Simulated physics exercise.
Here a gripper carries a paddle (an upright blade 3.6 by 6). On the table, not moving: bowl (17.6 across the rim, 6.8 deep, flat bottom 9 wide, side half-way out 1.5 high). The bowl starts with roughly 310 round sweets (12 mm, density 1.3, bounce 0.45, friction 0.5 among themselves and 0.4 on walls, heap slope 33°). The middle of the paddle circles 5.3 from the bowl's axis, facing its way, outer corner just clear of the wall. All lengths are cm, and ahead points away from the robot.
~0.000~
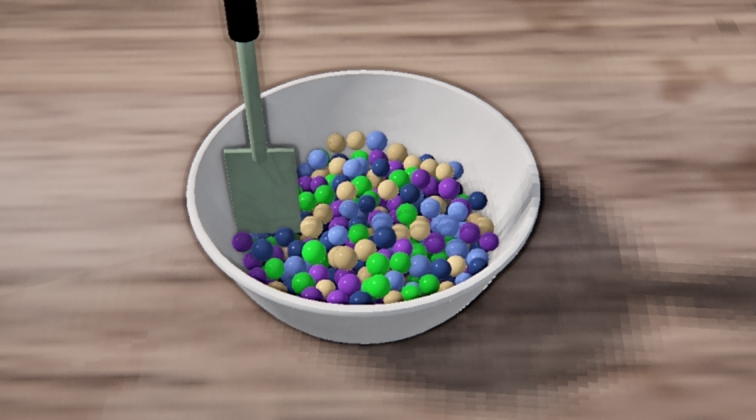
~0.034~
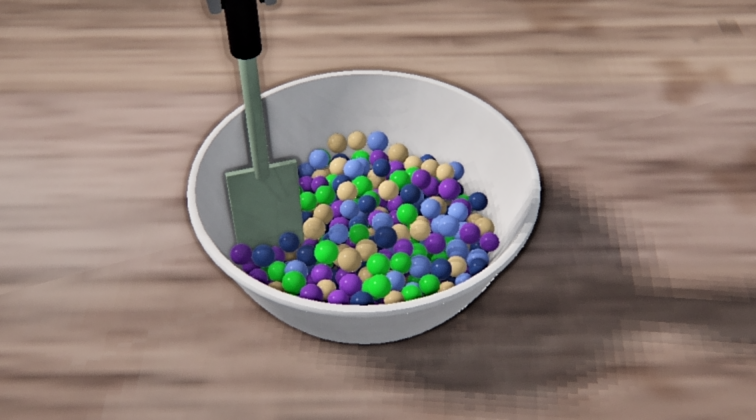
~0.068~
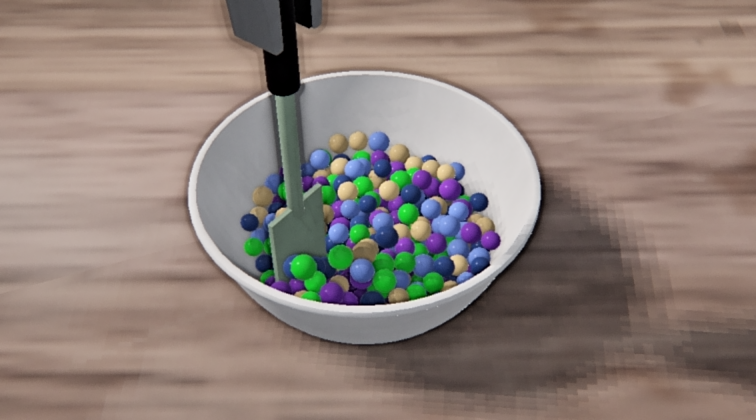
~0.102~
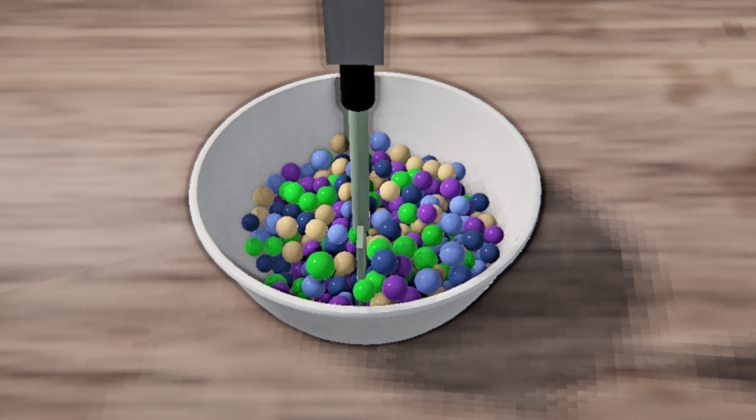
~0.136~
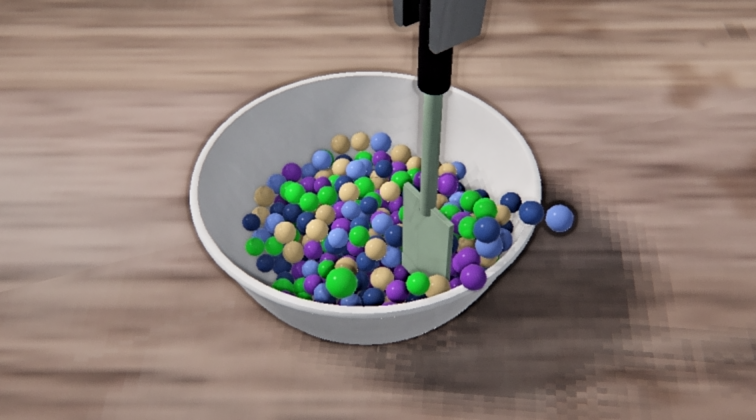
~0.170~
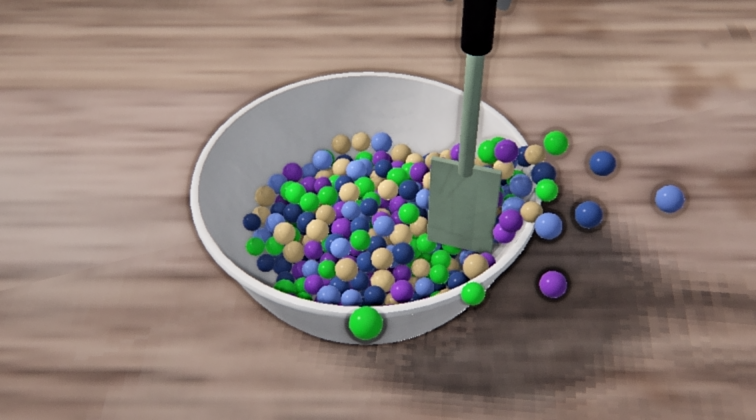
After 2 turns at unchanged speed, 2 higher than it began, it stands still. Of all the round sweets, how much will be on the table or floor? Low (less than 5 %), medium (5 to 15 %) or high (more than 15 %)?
A high share, more than 15 %, ends on the table or floor.
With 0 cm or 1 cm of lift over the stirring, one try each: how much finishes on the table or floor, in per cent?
Some 45 and 30 per cent.
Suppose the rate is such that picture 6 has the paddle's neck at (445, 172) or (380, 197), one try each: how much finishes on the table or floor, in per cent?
Some 20 and 15 per cent.
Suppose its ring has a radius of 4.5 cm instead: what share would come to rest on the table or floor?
Then about 40 per cent.
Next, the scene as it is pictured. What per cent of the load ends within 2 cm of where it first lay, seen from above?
About 45 per cent.
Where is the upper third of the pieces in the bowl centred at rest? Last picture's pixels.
Near (374, 236).
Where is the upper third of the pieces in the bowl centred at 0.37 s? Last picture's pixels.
Around (306, 247).
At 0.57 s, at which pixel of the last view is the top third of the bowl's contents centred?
At about (382, 235).
By 0.37 s, 17° round, highest piece 11 above the table; 253 in the bowl, 29 on the table or floor, 32 in flight or on the tool.
By 0.57 s, 231° round, highest piece 9 above the table; 240 in the bowl, 71 on the table or floor, 3 in flight or on the tool.
By 0.87 s, 0° round, highest piece 4 above the table; 240 in the bowl, 74 on the table or floor.
By 1.57 s, 0° round, highest piece 4 above the table; 240 in the bowl, 74 on the table or floor.
Final count, 240 in the bowl, 74 on the table or floor. That is 24 % on the table or floor.
